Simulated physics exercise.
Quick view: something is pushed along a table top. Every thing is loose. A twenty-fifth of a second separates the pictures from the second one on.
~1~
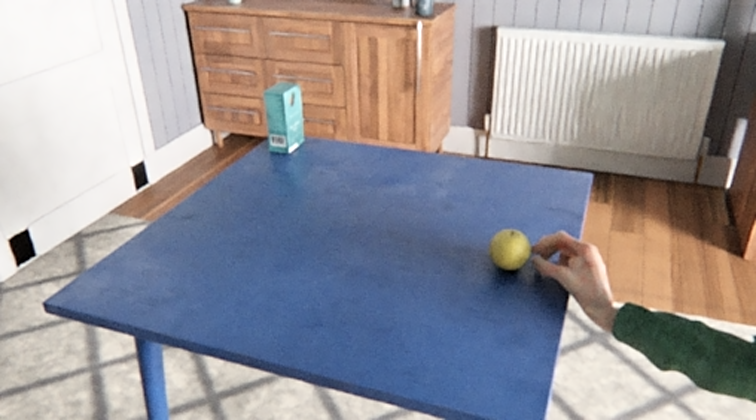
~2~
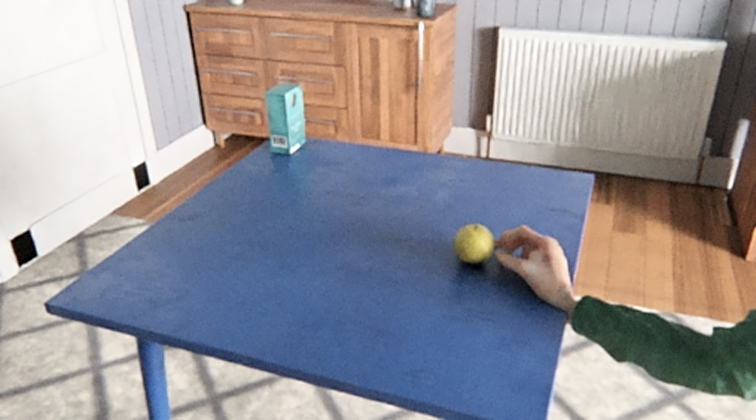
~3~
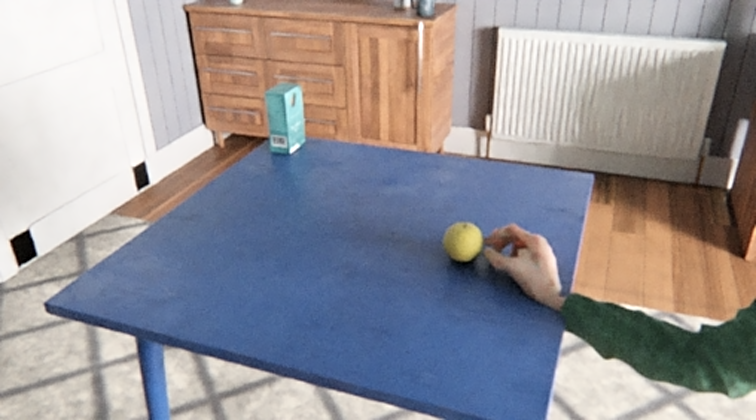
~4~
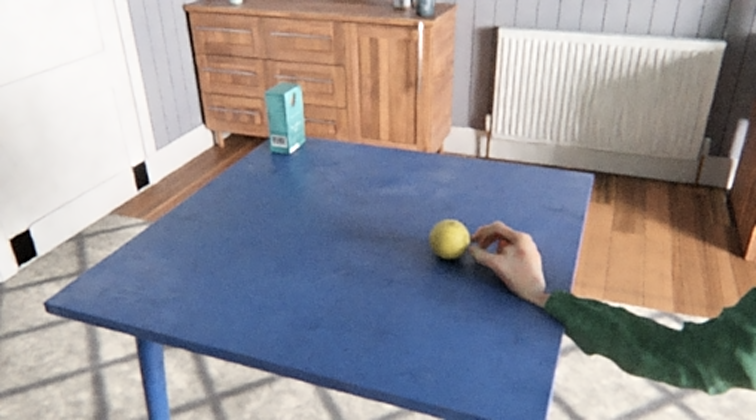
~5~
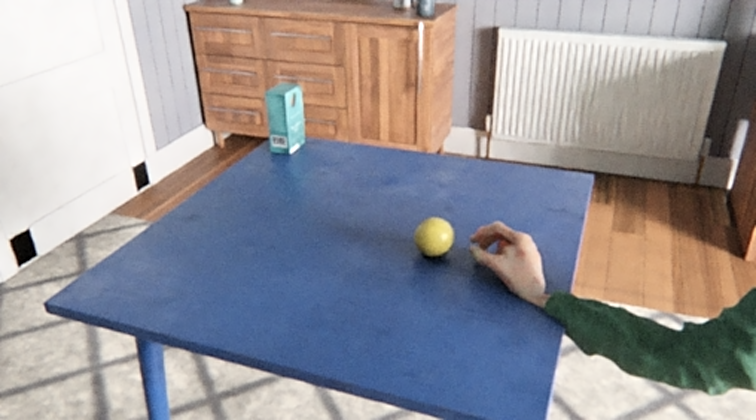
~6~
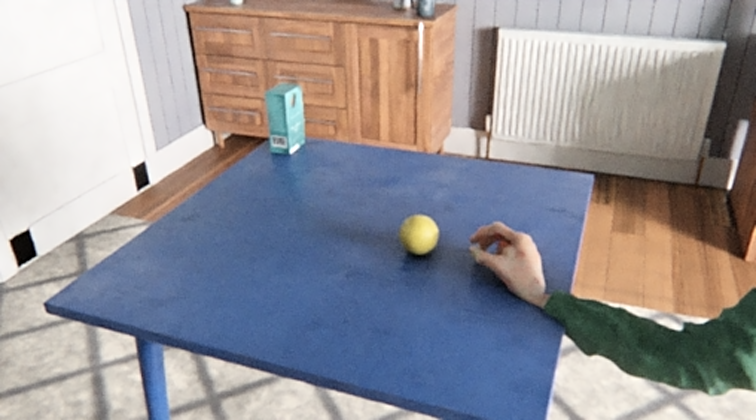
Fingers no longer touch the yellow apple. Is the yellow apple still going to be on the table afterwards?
Off.
Then, 0.20 s past the last view, yellow apple displaced well along near (347, 222).
Then, 0.60 s past the last view, yellow apple displaced well along near (222, 200).
Then, 0.90 s past the last view, yellow apple now off the table.
Then, 1.20 s past the last view, things are still on the move.
Finally, off the table, yellow apple.
